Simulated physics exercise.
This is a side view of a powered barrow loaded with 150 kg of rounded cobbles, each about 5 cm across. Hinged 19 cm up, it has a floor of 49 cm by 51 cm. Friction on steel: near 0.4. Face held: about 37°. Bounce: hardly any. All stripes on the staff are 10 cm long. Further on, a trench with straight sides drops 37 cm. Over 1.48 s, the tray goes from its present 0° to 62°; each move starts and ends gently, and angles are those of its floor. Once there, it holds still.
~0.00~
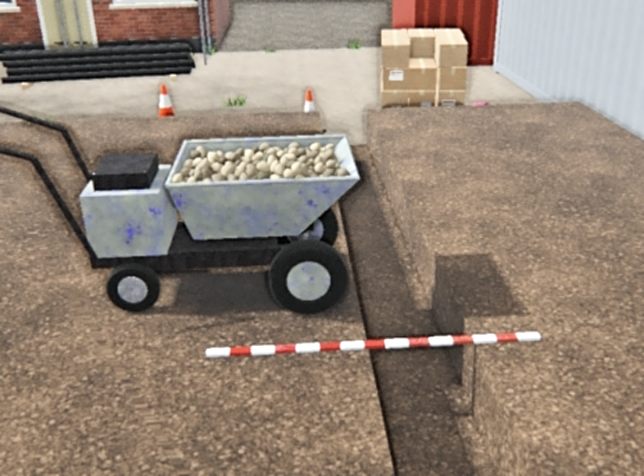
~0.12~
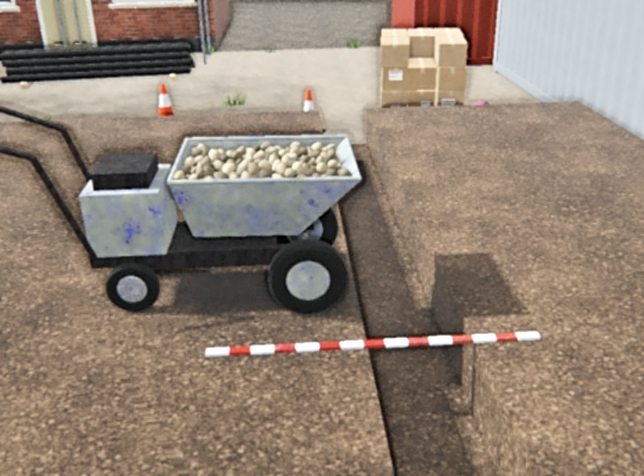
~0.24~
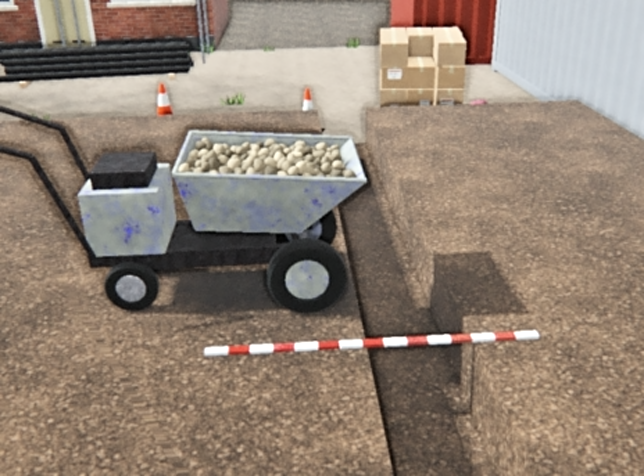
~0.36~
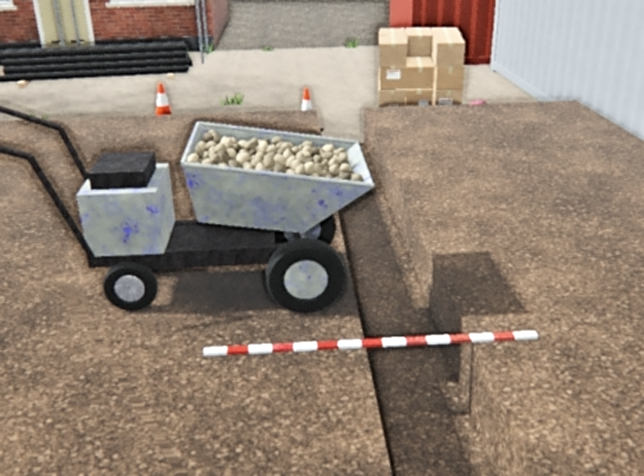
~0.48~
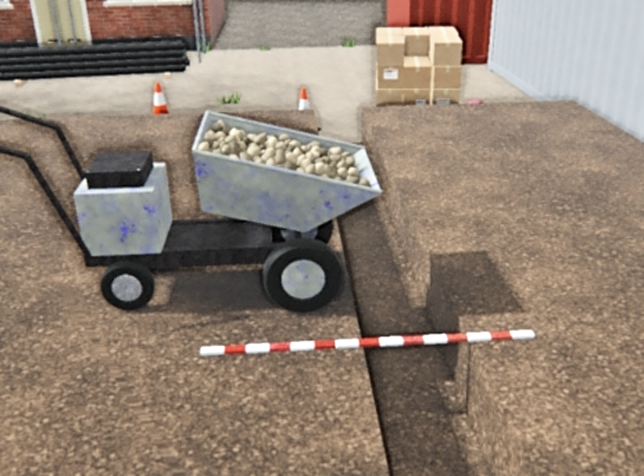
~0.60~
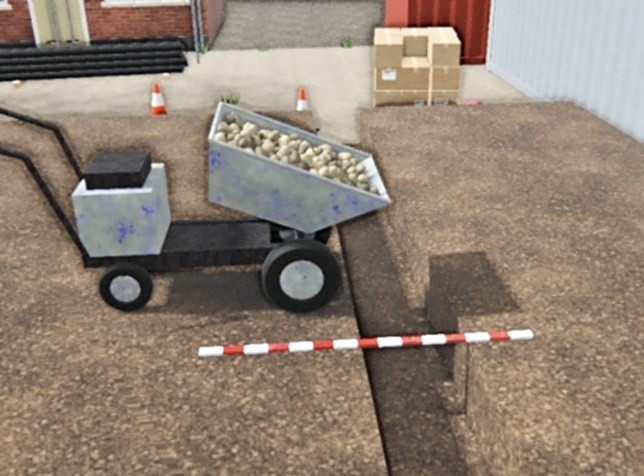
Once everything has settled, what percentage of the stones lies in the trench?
I would say 62 percent.
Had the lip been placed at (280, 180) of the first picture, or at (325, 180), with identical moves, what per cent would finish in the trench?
100 and 95 %.
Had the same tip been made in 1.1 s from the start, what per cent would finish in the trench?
In that case, around 60%.
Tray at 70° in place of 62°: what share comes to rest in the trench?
The trench would hold about 60% of it.
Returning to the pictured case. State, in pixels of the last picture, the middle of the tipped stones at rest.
Somewhere near pixel (425, 317).
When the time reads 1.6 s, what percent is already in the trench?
Roughly 15 percent of the load.
After 1.1 s the floor is at 52°; 100 % in the tray; the foremost stones are at (410, 227).
After 1.6 s the floor is at 62°; 66 % in the tray, 16 % in the trench, 18 % past the trench; the foremost stones are at (507, 283).
After 1.9 s the floor is at 62°; 36 % in the tray, 28 % in the trench, 36 % past the trench; the foremost stones are at (580, 274).
After 3.9 s the floor is at 62°; 0 % in the tray, 62 % in the trench, 38 % past the trench; the foremost stones are at (627, 274).
